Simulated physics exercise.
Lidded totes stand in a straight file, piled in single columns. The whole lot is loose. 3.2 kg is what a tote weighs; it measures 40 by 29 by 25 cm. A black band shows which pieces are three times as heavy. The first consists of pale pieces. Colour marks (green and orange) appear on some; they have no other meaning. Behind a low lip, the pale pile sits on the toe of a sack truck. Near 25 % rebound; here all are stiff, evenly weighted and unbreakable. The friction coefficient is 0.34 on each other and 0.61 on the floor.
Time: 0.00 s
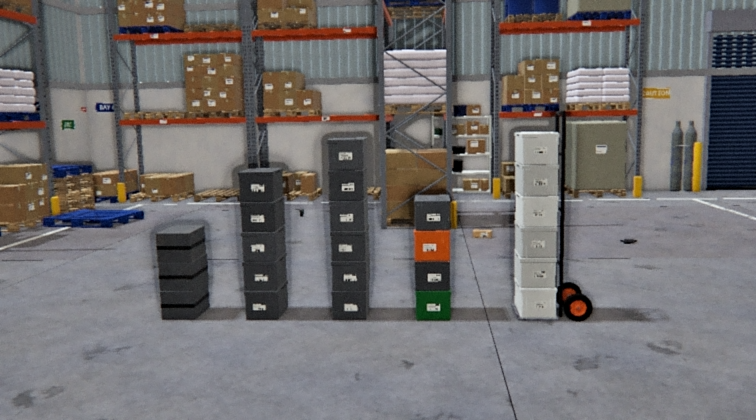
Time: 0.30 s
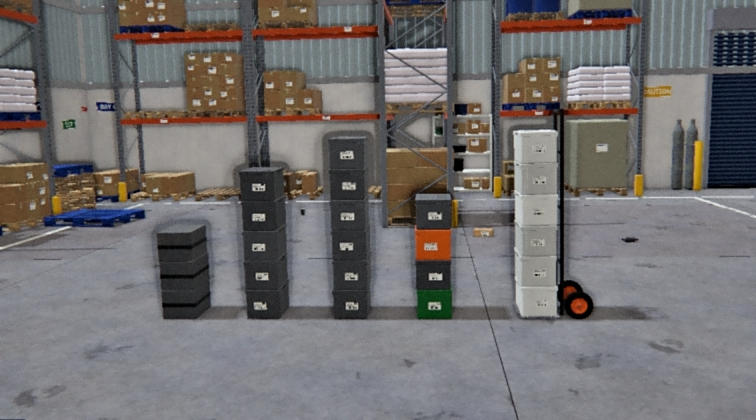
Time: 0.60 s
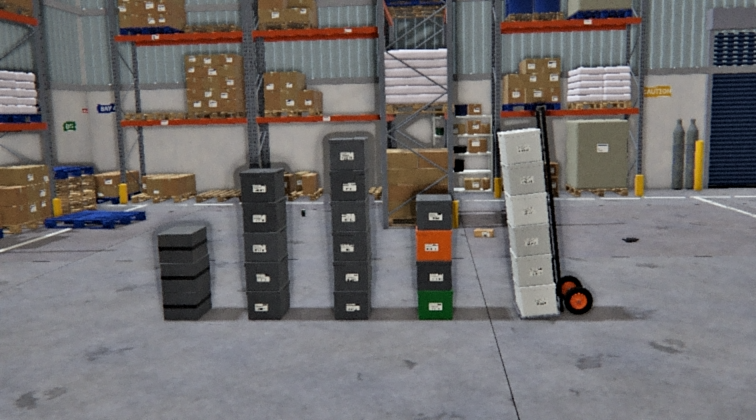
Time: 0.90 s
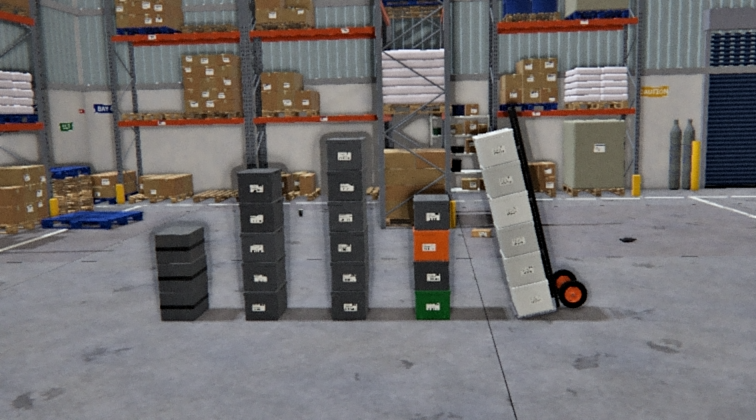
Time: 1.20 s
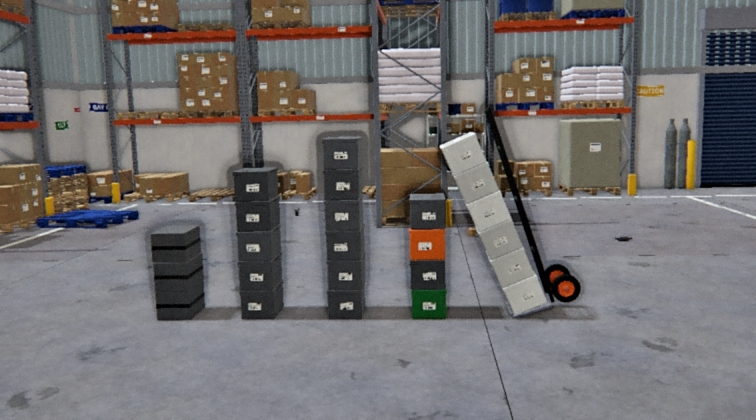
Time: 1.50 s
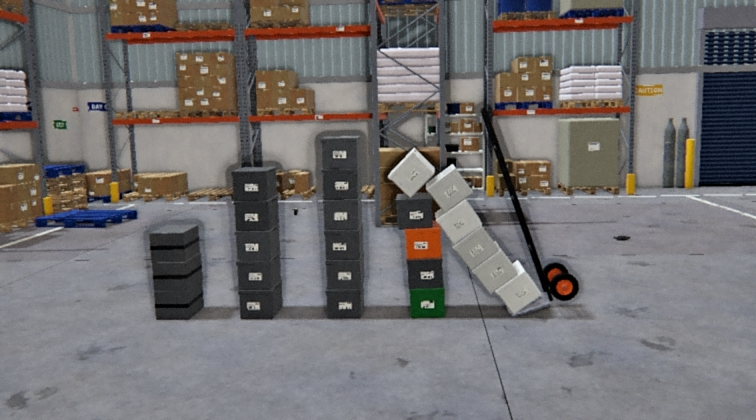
A sack truck tilting left in a warehouse, its column of pale totes leaning away and meeting the neighbouring dark, orange and green stack.
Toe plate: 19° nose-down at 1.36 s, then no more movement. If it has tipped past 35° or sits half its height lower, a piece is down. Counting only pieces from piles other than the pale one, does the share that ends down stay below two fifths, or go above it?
It goes above two fifths.
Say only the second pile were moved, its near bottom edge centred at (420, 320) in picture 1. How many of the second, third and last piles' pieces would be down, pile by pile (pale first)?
The second pile ends with 3 down, the third with 6, the last with 2.
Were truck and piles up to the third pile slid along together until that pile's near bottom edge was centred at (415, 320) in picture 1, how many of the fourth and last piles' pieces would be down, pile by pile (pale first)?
In that case fourth pile 4 and last pile 0.
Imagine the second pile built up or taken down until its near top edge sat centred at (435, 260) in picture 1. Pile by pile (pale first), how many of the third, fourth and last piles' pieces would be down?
Result: Third pile 0, fourth pile 0, last pile 0.
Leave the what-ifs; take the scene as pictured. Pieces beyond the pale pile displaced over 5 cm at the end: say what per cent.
100 percent of them have shifted.
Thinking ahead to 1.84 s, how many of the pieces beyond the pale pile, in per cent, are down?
0 %.
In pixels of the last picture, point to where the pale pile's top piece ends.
Close to (289, 246).
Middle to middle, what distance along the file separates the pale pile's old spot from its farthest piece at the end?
Some 200 centimetres along the file.
After 1.84 s, 6 of the pale pile down; none of the 18 other totes down, 6 disturbed; orange tote leaning 12°; green tote leaning 12°.
After 2.52 s, 6 of the pale pile down; 3 of the 18 other totes down; orange tote leaning 39°, 13 cm lower; green tote leaning 34°.
After 3.04 s, 6 of the pale pile down; 14 of the 18 other totes down; orange tote leaning 44°, 23 cm lower; green tote leaning 39°.
After 3.78 s, 6 of the pale pile down; 17 of the 18 other totes down; orange tote leaning 44°, 23 cm lower; green tote leaning 39°.
At rest (5.7 s), 6 of the pale pile down; 17 of the 18 other totes down; orange tote leaning 45°, 23 cm lower; green tote leaning 39°. That is 94 per cent. As the last picture would show them, middles, orange tote near (353, 268), green tote near (415, 291).
